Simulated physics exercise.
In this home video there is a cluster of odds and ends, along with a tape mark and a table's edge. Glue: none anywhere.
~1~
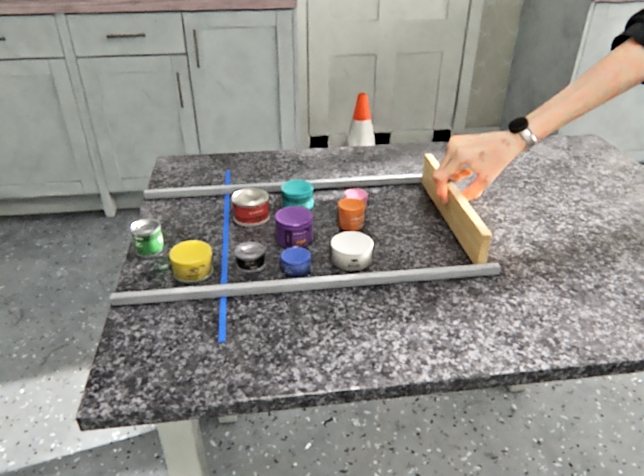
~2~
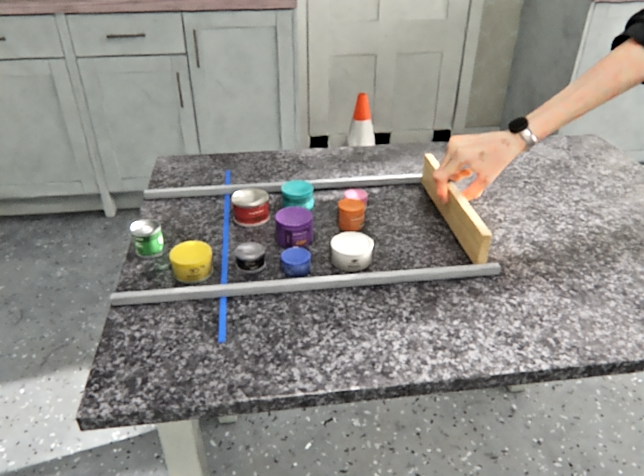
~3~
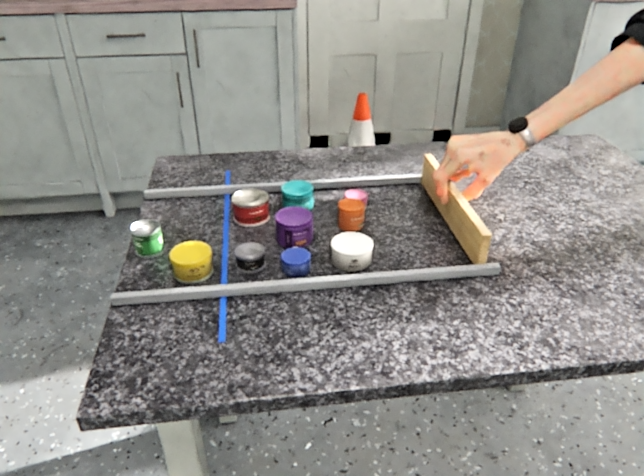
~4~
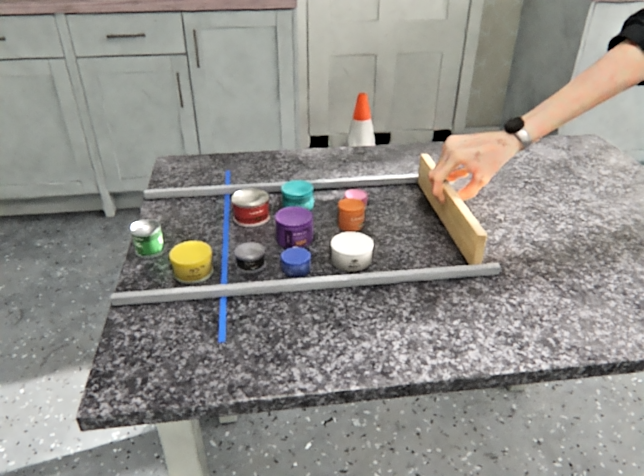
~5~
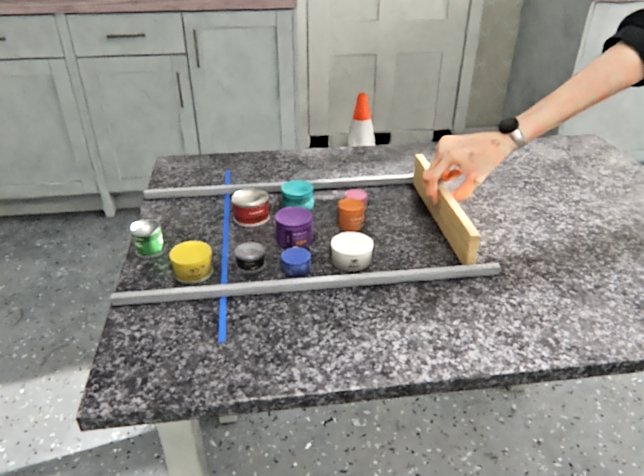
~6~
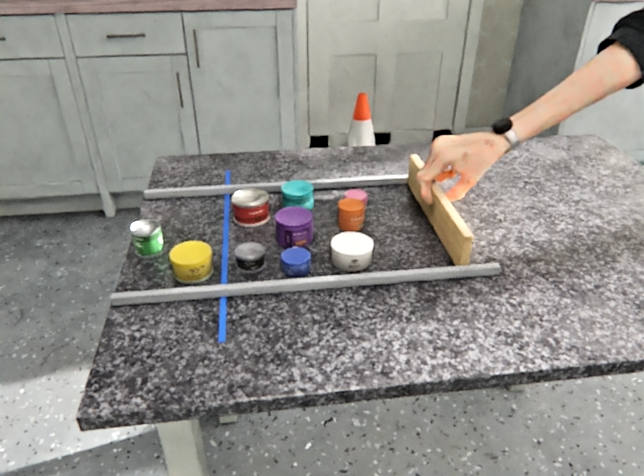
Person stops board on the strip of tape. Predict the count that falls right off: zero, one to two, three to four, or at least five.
The count is zero.
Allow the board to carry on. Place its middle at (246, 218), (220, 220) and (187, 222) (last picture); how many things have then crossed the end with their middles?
Past the end: 0, 0 and 1.
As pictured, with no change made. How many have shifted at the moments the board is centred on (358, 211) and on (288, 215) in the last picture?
Moved so far: 3, later 8.
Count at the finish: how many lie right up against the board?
5.
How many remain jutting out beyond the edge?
Tally: 0.
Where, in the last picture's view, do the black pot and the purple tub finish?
The black pot comes to rest at (176, 252), and the purple tub comes to rest at (205, 235).
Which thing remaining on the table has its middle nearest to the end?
Foremost one: Green tin.
Soon after, none off yet; green tin at rest near (148, 238); yellow pot at rest near (192, 262); black pot at rest near (250, 257).
At rest, the number that fall off is zero.
